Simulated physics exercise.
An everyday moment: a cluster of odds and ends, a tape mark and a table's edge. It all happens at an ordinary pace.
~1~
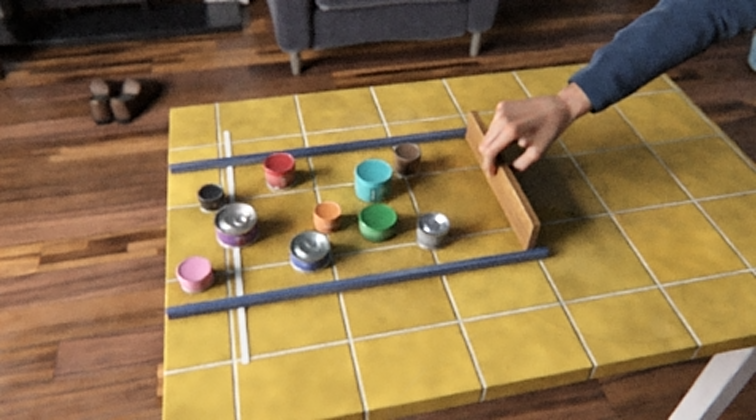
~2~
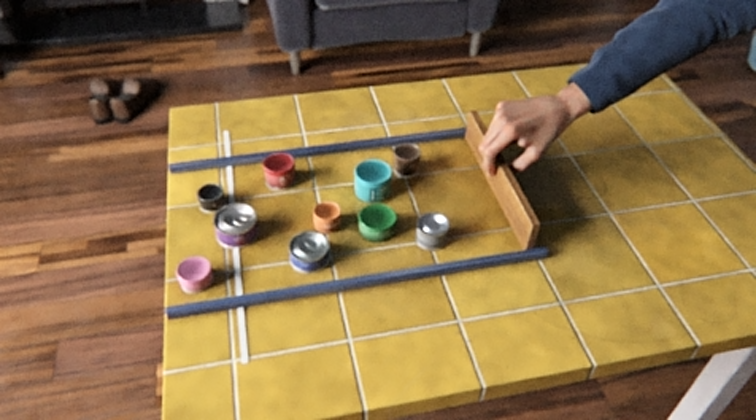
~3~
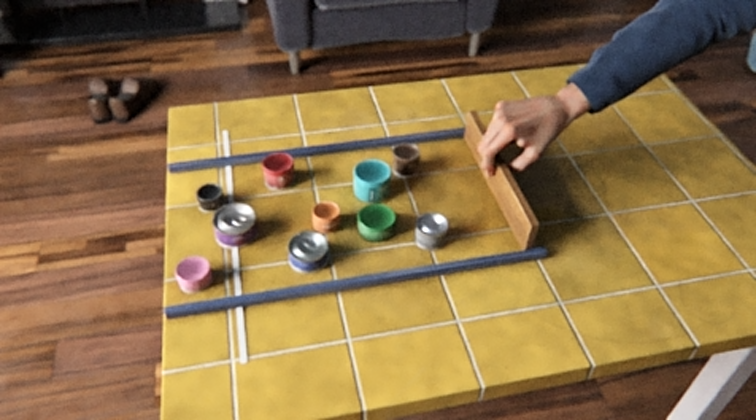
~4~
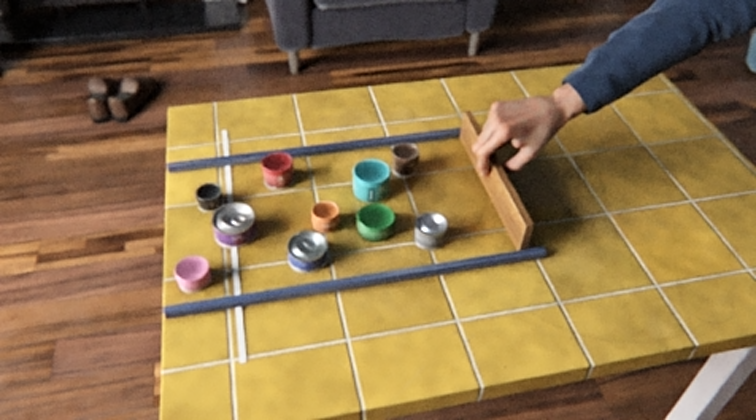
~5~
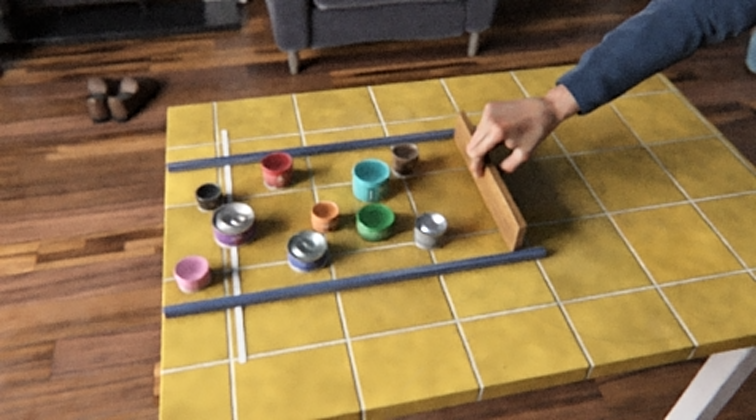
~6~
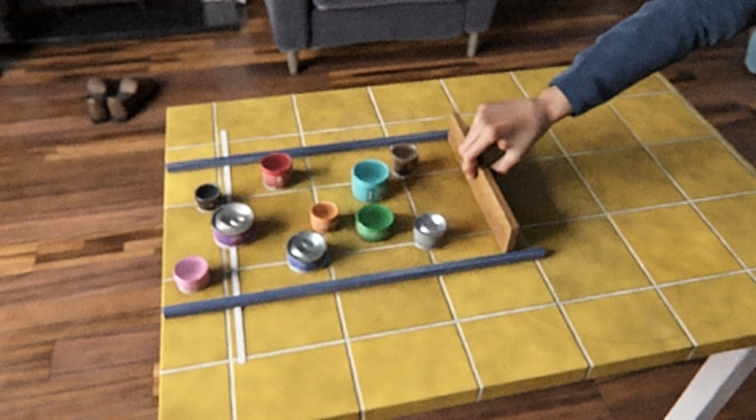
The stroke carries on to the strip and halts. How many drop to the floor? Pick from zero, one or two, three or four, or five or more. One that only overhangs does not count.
The number that fall off is one or two.
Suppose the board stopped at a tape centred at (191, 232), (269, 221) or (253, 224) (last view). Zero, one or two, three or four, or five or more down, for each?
One after another: 5 or more; none; none.
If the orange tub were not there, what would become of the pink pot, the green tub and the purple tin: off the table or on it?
The pink pot is lost, the green tub survives, the purple tin remains up.
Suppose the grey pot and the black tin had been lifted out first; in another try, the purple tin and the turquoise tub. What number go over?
The counts: 0 and 1.
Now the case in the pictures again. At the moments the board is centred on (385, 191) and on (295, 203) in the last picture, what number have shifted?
By then 4, and 8.
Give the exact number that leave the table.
In all, 2 of them.
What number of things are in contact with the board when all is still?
That makes 4.
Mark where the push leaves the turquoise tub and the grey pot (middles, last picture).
The turquoise tub stops around (209, 203); the grey pot around (217, 263).
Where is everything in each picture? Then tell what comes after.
In the first picture, pink pot (196, 275); black tin (212, 199); purple tin (237, 226); board (499, 176); tape (234, 227).
In the second picture, black tin (211, 198); board (499, 176).
In the third picture, purple tin (235, 226); green tub (377, 223).
In the fourth picture, pink pot (194, 274); orange tub (326, 217).
In the fifth picture, black tin (209, 198); turquoise tub (371, 181).
In the sixth picture, pink pot (192, 275); black tin (209, 198); purple tin (234, 226); board (480, 178); tape (231, 226).
A little later, none off yet; pink pot at rest near (192, 275); black tin at rest near (209, 198); purple tin at rest near (234, 226).
Next, none off yet; pink pot at rest near (192, 275); black tin at rest near (209, 198); purple tin shifted about its own width near (198, 232).
When it is over, the number that fall off is one or two; down, purple tin and pink pot.
